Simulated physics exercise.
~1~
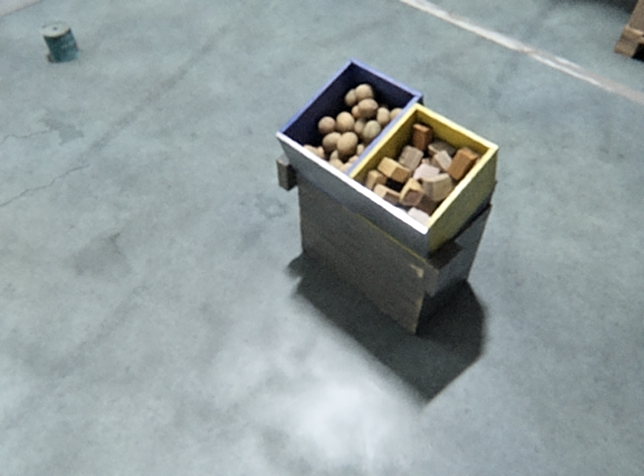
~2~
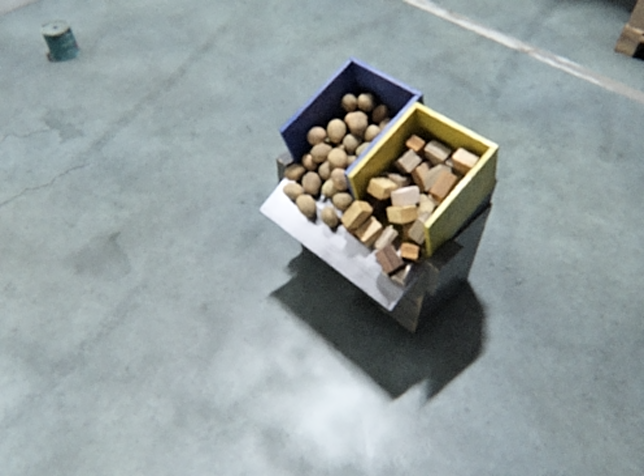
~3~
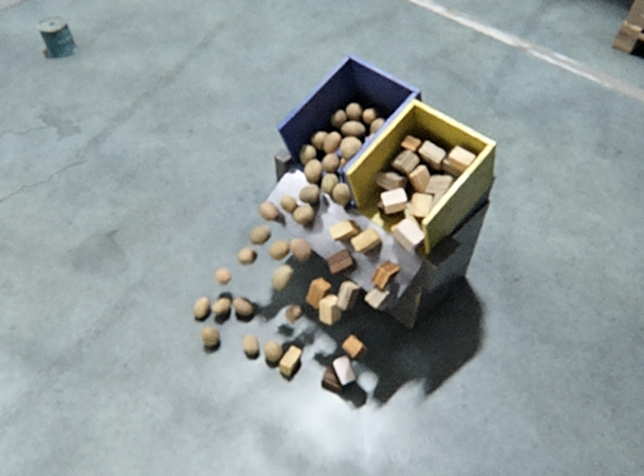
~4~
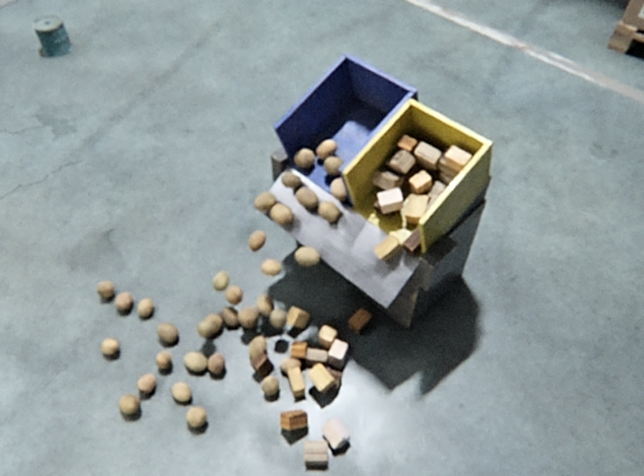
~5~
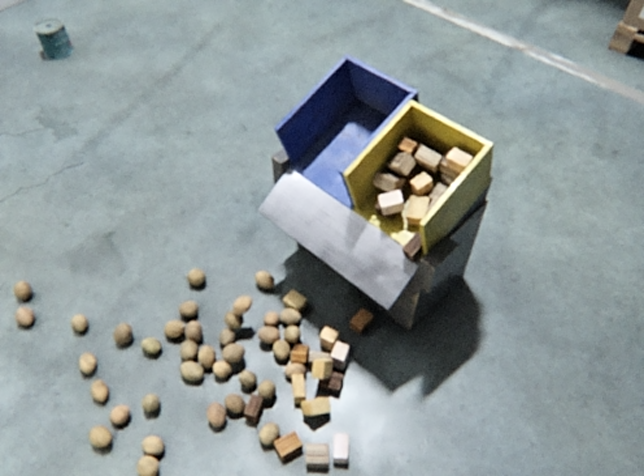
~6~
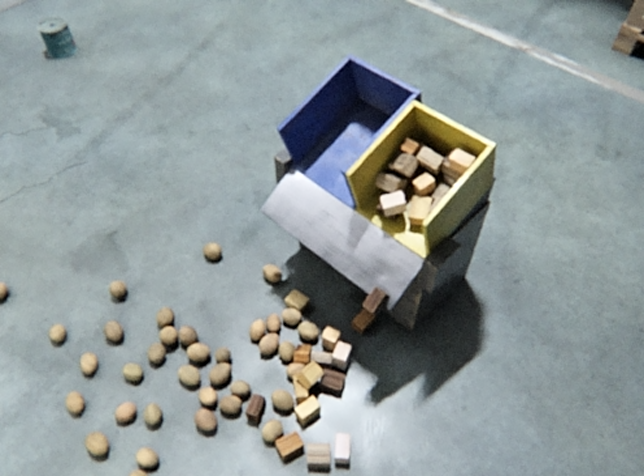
A pale flap forms the front of two open bins, blue on the left with round brown balls and yellow on the right with wooden blocks, atop a grey stand on a smooth grey floor, seen from above by a slightly swaying camera. The flap lowers toward the lower left, and balls and blocks slide onto it. They tumble off its edge and scatter across the floor, the balls rolling farther left. The blue bin empties completely, while the flow of blocks dwindles. Finally, the flap hangs sloping down, with many blocks still inside the yellow bin.
